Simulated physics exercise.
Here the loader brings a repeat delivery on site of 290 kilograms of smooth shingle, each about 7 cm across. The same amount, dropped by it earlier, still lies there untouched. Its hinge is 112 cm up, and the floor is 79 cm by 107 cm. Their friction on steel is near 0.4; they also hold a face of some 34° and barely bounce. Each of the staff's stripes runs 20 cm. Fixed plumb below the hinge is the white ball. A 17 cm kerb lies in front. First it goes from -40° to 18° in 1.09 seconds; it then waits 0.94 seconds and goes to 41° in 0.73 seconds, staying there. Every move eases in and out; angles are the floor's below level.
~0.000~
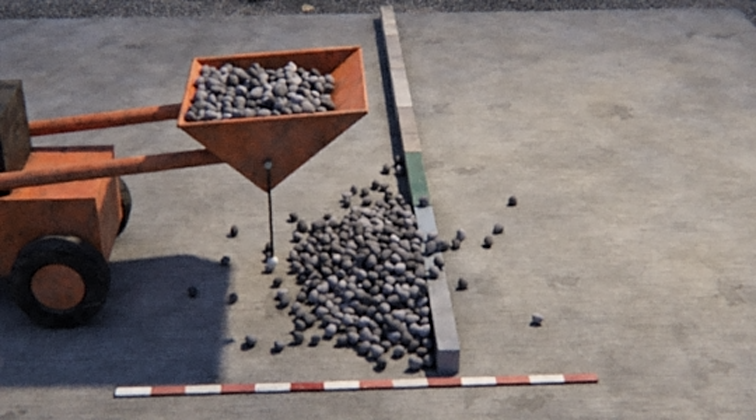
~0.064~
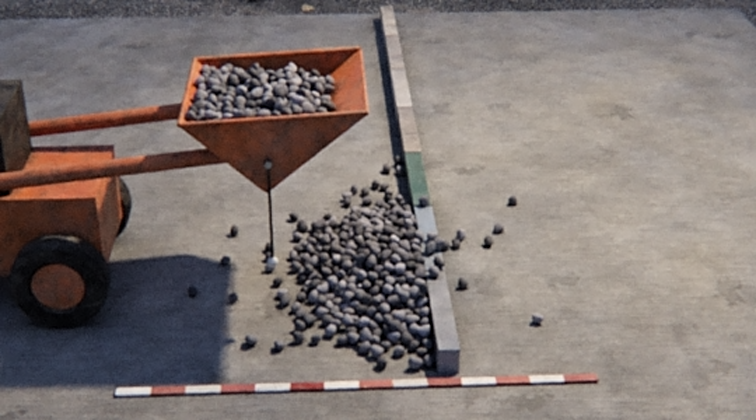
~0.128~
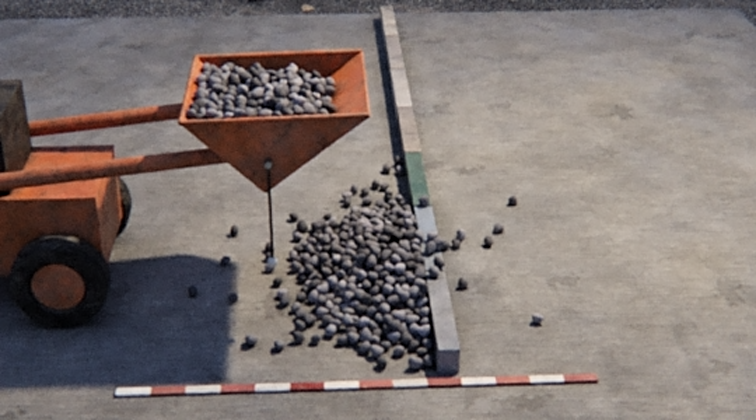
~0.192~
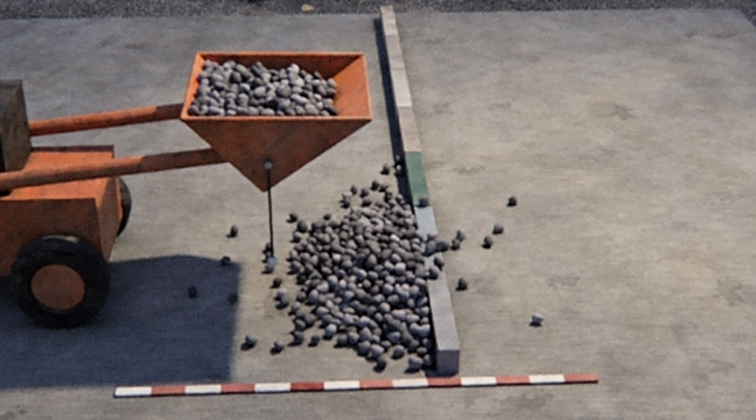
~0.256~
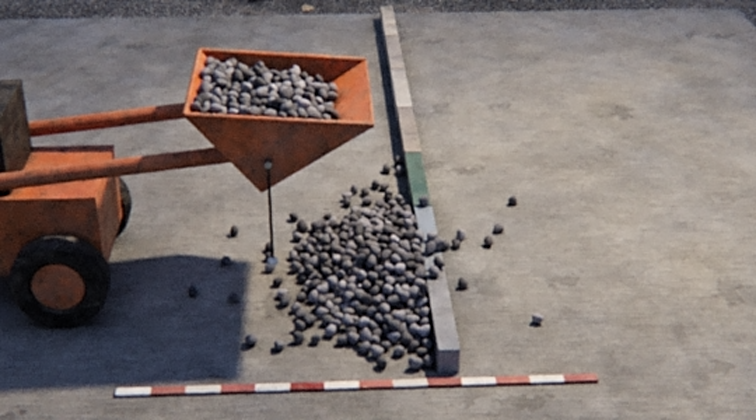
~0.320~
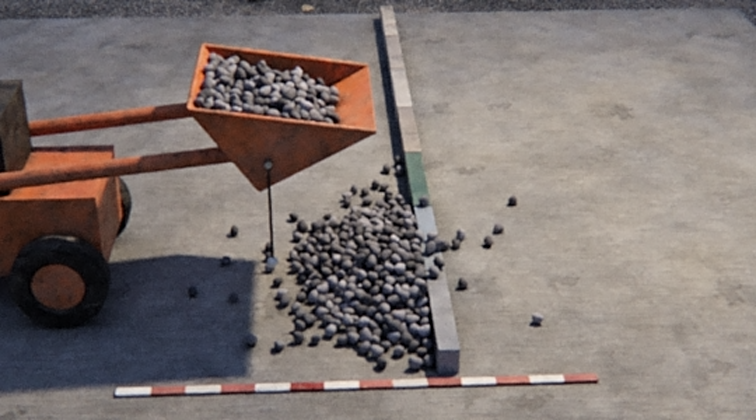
We see an orange bucket full of grey stones on a wheeled machine slowly tilt forward, its right lip lowering slightly and the stones shifting a little, while an earlier pile lies still against a kerb below.
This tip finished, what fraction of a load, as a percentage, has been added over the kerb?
About 37 per cent of a load.
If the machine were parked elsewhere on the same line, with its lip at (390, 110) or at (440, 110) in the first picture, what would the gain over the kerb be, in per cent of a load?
Around 65 percent, then around 95 percent.
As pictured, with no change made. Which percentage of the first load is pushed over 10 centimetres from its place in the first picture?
The answer is about 5 per cent.
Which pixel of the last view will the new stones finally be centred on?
Around (416, 257) in the last picture.
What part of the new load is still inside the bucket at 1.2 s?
I'd say about 90 per cent.
After 0.8 s the floor is at 9°; in per cent of one load, 100 in the bucket, 99 on this side of the kerb, 1 over the kerb; the foremost stones are at (482, 248).
After 1.2 s the floor is at 18°; in per cent of one load, 90 in the bucket, 109 on this side of the kerb, 1 over the kerb; the foremost stones are at (482, 248).
After 3.2 s the floor is at 41°; in per cent of one load, 0 in the bucket, 161 on this side of the kerb, 39 over the kerb; the foremost stones are at (610, 277).
After 5.7 s the floor is at 41°; in per cent of one load, 0 in the bucket, 161 on this side of the kerb, 39 over the kerb; the foremost stones are at (610, 277). Net gain over the kerb, 37.
